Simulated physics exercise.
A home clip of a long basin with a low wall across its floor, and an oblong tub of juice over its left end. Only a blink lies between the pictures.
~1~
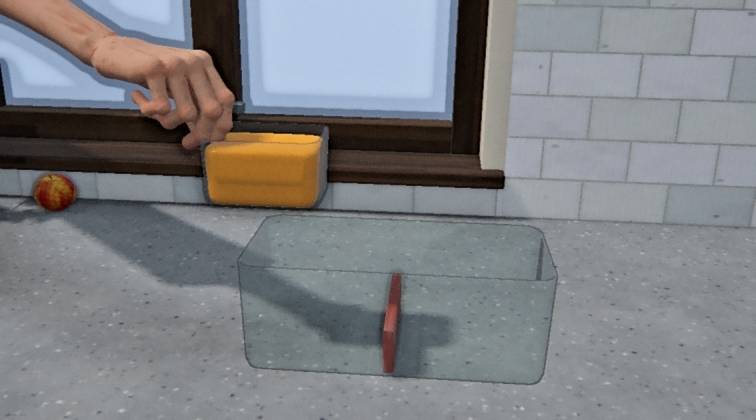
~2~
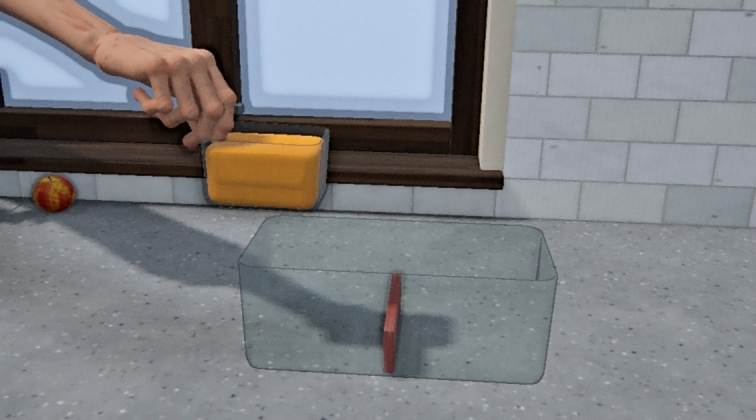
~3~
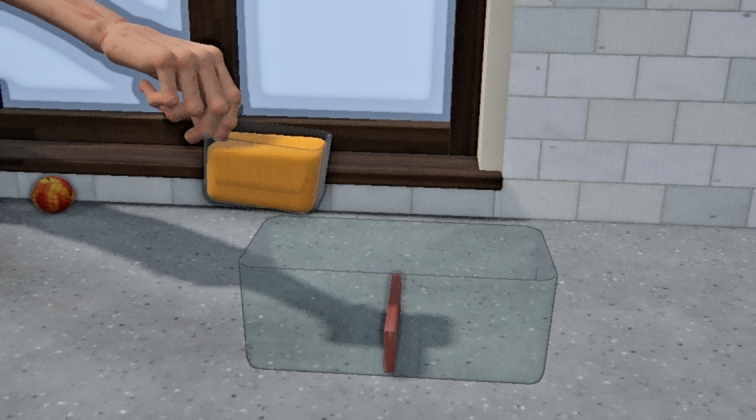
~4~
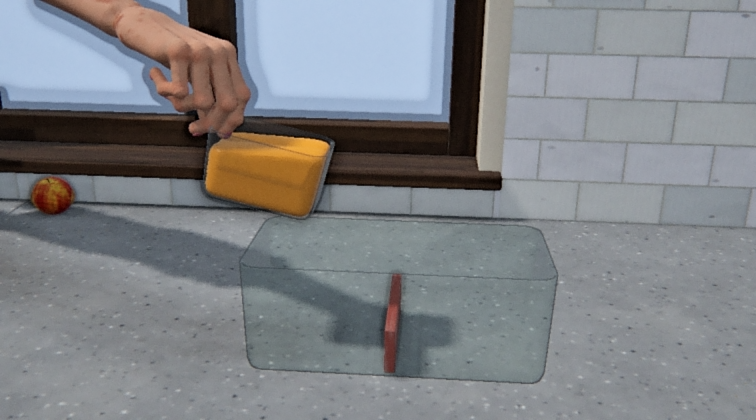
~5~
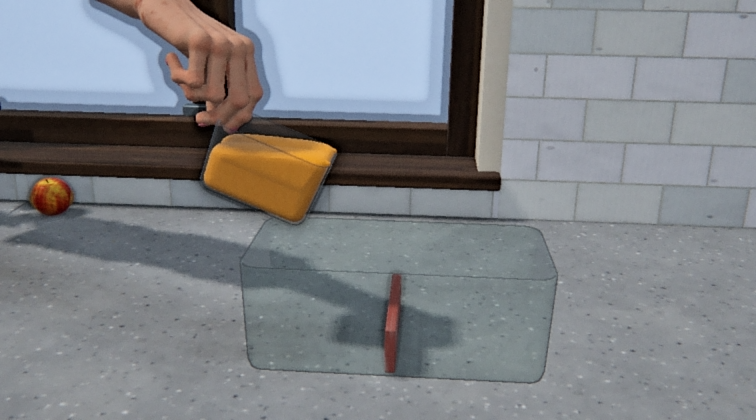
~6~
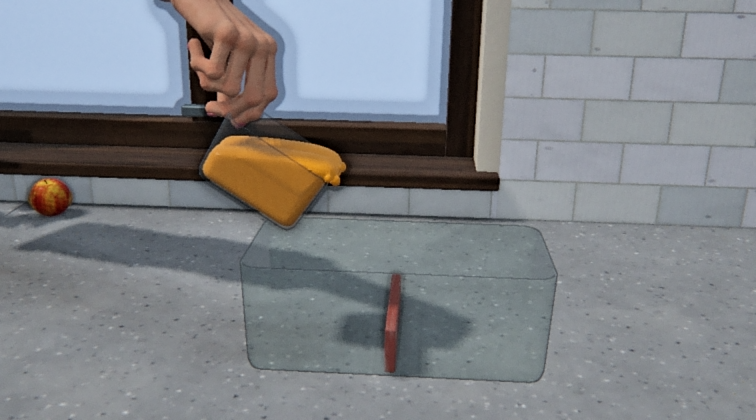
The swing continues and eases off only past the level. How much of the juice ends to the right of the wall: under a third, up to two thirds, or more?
The share right of the wall is under a third.
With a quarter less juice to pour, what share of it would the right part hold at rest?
Some 5 per cent.
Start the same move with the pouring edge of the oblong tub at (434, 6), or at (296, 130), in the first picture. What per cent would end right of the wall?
First some 90, then 5 per cent.
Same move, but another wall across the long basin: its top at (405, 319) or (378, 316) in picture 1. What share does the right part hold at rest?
Near 15 % and 45 %.
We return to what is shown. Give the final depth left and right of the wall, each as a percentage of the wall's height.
Left: 40 %. Right: 0 %.
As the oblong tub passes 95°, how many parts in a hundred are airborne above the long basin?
About 25 per cent.
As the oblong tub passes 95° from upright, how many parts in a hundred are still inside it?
Roughly 25 in a hundred.
A moment on, the oblong tub is tipped on its side and 24 per cent is still to pour, 44 is left of the wall and 8 right of it.
Next, the oblong tub is tipped right over and 4 per cent is still to pour, 83 is left of the wall and 9 right of it.
Then the oblong tub is tipped right over and 0 per cent is still to pour, 88 is left of the wall and 10 right of it.
Later the oblong tub is tipped right over and 0 per cent is still to pour, 88 is left of the wall and 11 right of it.
In the end 88 per cent lies left of the wall, 11 right of it and 1 outside.
